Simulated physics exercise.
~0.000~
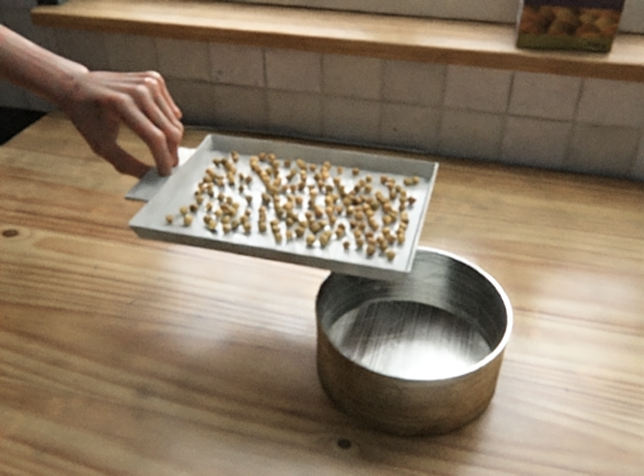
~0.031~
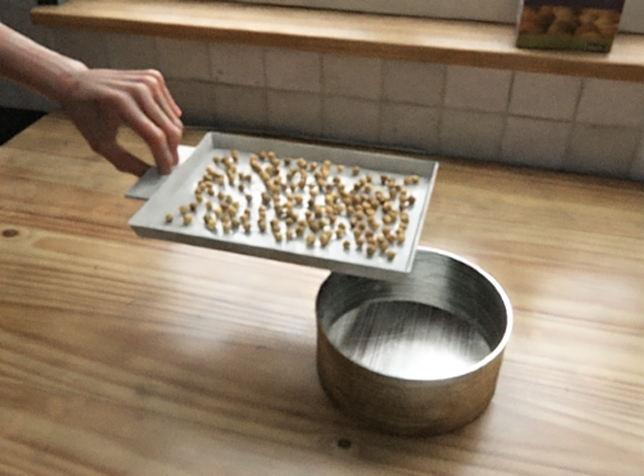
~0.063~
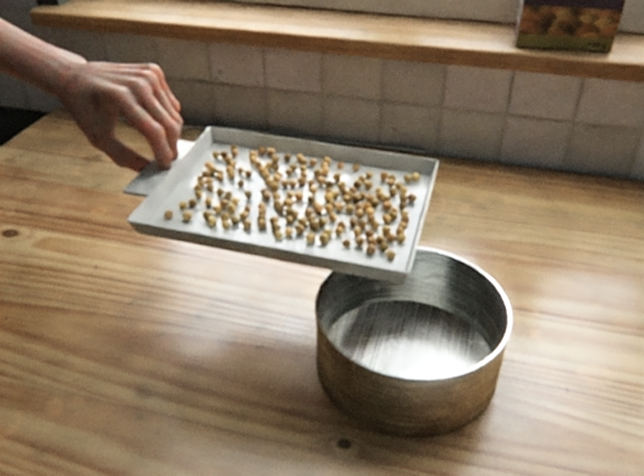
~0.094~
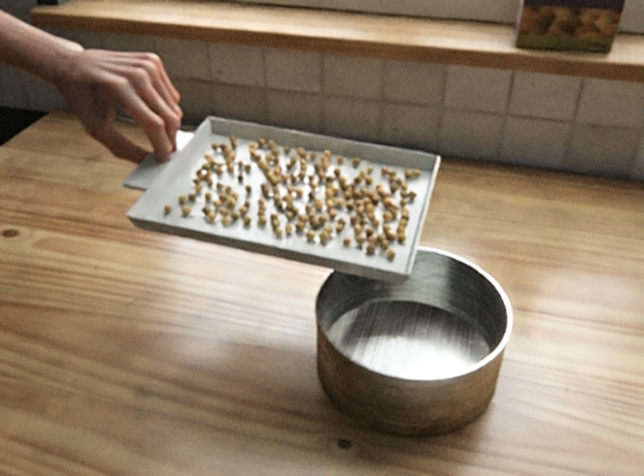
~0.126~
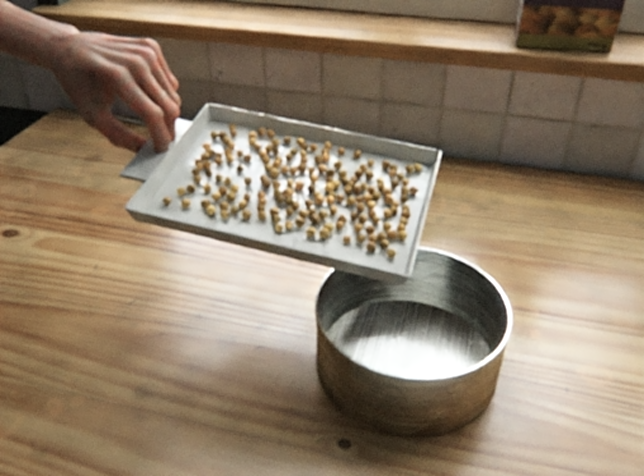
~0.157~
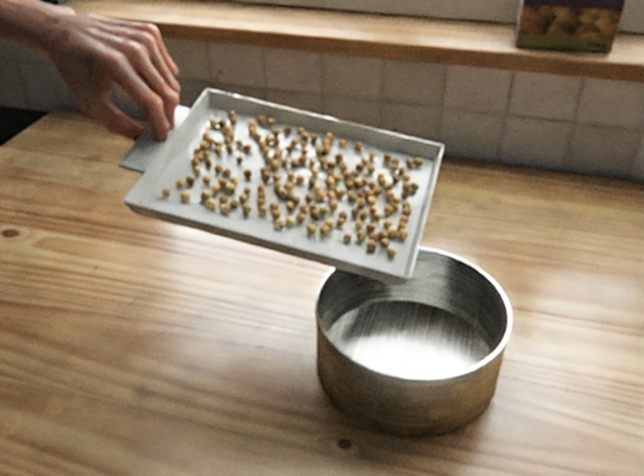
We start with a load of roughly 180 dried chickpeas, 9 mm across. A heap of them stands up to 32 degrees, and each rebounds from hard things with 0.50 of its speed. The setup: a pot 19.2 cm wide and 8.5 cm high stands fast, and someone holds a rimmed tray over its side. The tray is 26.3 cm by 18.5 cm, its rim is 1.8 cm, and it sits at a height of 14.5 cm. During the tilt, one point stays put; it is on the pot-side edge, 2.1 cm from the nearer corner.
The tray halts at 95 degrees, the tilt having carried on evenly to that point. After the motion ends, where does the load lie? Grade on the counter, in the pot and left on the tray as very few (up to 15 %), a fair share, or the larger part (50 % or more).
Counter: A fair share; pot: The larger part; tray: Very few.
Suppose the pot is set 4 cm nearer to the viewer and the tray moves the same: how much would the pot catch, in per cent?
In that setup it would come to near 100 per cent.
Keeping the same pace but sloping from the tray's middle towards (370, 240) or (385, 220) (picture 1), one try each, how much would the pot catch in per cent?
That would be close to 90 per cent and then close to 65 per cent.
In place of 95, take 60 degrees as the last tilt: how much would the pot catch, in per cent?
Around 25 %, I reckon.
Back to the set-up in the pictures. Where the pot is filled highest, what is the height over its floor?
It stands at some 2.5 cm.
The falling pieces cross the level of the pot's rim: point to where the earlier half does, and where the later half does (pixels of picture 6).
Roughly (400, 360) to begin with, later roughly (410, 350).
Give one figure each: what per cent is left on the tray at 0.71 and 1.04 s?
Roughly 80 then 5.
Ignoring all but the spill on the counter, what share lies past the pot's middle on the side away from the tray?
I reckon around 80 per cent.
After 0.49 s, tilt 53 degrees; the tray holds 100 %, the pot 0 %.
After 0.71 s, tilt 80 degrees; the tray holds 80 %, the pot 5 %.
After 1.04 s, tilt 95 degrees; the tray holds 5 %, the pot 70 %.
By 1.8 s all is still; counter 20 %, pot 80 %, tray 0 %.
